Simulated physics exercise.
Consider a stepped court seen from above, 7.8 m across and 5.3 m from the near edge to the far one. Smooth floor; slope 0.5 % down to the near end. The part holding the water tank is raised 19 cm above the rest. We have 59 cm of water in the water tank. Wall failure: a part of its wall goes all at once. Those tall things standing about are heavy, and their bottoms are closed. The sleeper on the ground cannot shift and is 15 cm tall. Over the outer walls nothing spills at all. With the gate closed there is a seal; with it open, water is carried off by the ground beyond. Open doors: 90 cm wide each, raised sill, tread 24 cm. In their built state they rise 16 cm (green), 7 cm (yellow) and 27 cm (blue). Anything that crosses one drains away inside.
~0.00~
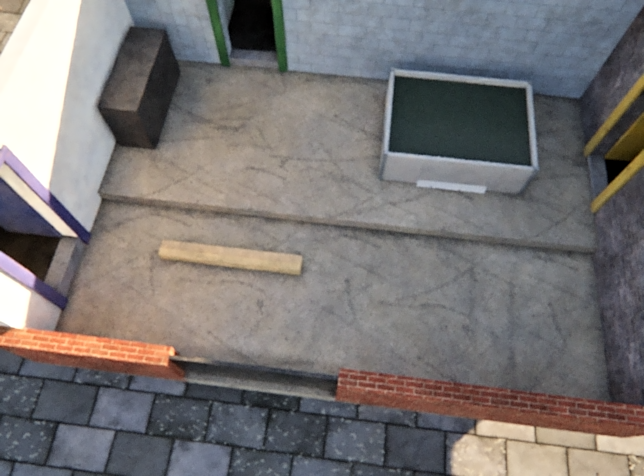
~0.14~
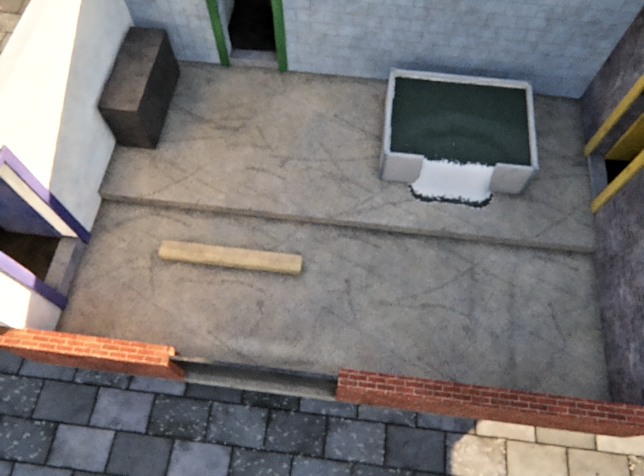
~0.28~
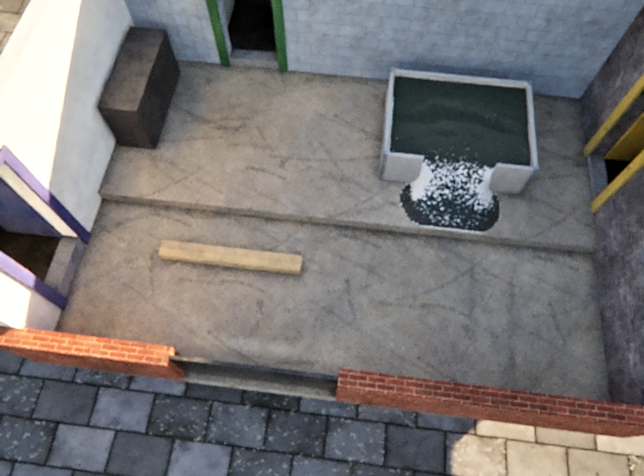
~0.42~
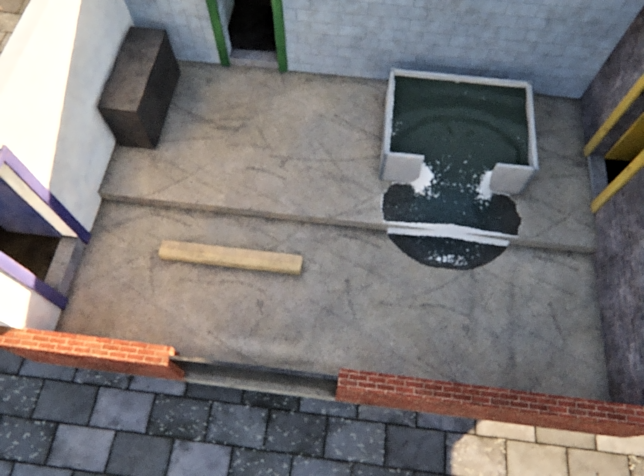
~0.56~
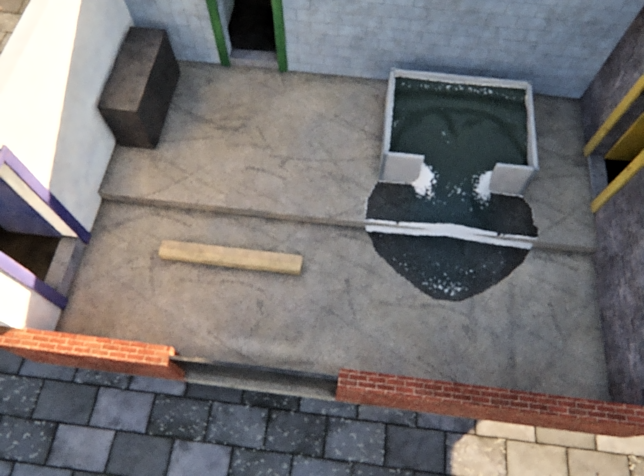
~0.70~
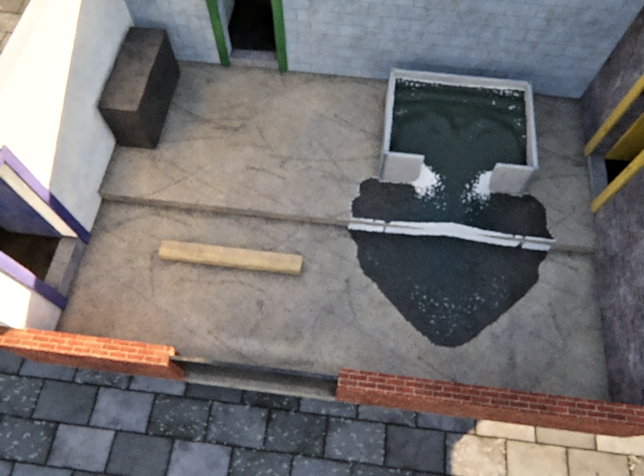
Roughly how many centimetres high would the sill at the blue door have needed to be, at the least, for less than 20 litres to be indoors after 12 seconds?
At least 12 cm or so.
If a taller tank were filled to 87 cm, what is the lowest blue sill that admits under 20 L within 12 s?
19 cm.
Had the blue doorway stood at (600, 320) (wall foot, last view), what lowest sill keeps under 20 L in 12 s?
About 10.5 cm.
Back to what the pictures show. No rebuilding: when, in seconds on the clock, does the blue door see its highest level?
Some 9.0 s, more or less.
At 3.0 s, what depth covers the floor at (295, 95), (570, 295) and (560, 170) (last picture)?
Taking the spots in order: About 0, 6 and 0 centimetres.
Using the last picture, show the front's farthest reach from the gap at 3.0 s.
Somewhere near the pixel (51, 343).
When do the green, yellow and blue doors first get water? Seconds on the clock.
Green not in the 12 s, yellow not within the 12 s, blue 3.6 s.
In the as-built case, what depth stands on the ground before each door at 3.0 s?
Before green it's 0 cm, before yellow 0 cm, before blue 0 cm.
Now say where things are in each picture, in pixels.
The first picture shows the water tank at (459, 120) is whole and still, 59 cm deep; the blue door at (42, 243) is dry.
In the second picture, the front is at (418, 196), 0.3 m from the gap at (453, 176); 0.3 m2 of floor is wet, 59 cm left at the back.
In the third picture, the front is at (429, 224), 0.8 m from the gap at (452, 177); 0.9 m2 of floor is wet, 59 cm left at the back.
In the fourth picture, water pours out at (452, 177) and has run 1.3 m, to (429, 261); about 8 cm deep outside, 57 cm at the back.
In the fifth picture, the front is at (432, 291), 1.8 m from the gap at (453, 177); 3.1 m2 of floor is wet, 51 cm left at the back.
In the sixth picture, the front is at (439, 340), 2.5 m from the gap at (453, 177); 4.6 m2 of floor is wet, 50 cm left at the back; 4.3 m in a straight line remain to the blue door at (42, 243).
After 1.4 s water covers 25 % of the floor, deepest (32 cm) near (452, 193); it has not reached the blue door.
After 3.0 s water covers 40 % of the floor, deepest (26 cm) near (541, 405); it has not reached the blue door.
After 12.0 s water covers 55 % of the floor, deepest (14 cm) near (137, 354); 14 cm at the blue door, 0 litres in over its 27 cm sill.
At the blue door as built, the water arrived by 3.6 s and peaked near 17 cm at 8.8 s.
With a sill of 9.5 cm, 72 litres would have come in within the 12 s; with 15.5 cm, 1 litre. So under 20 litres takes about 12 cm.
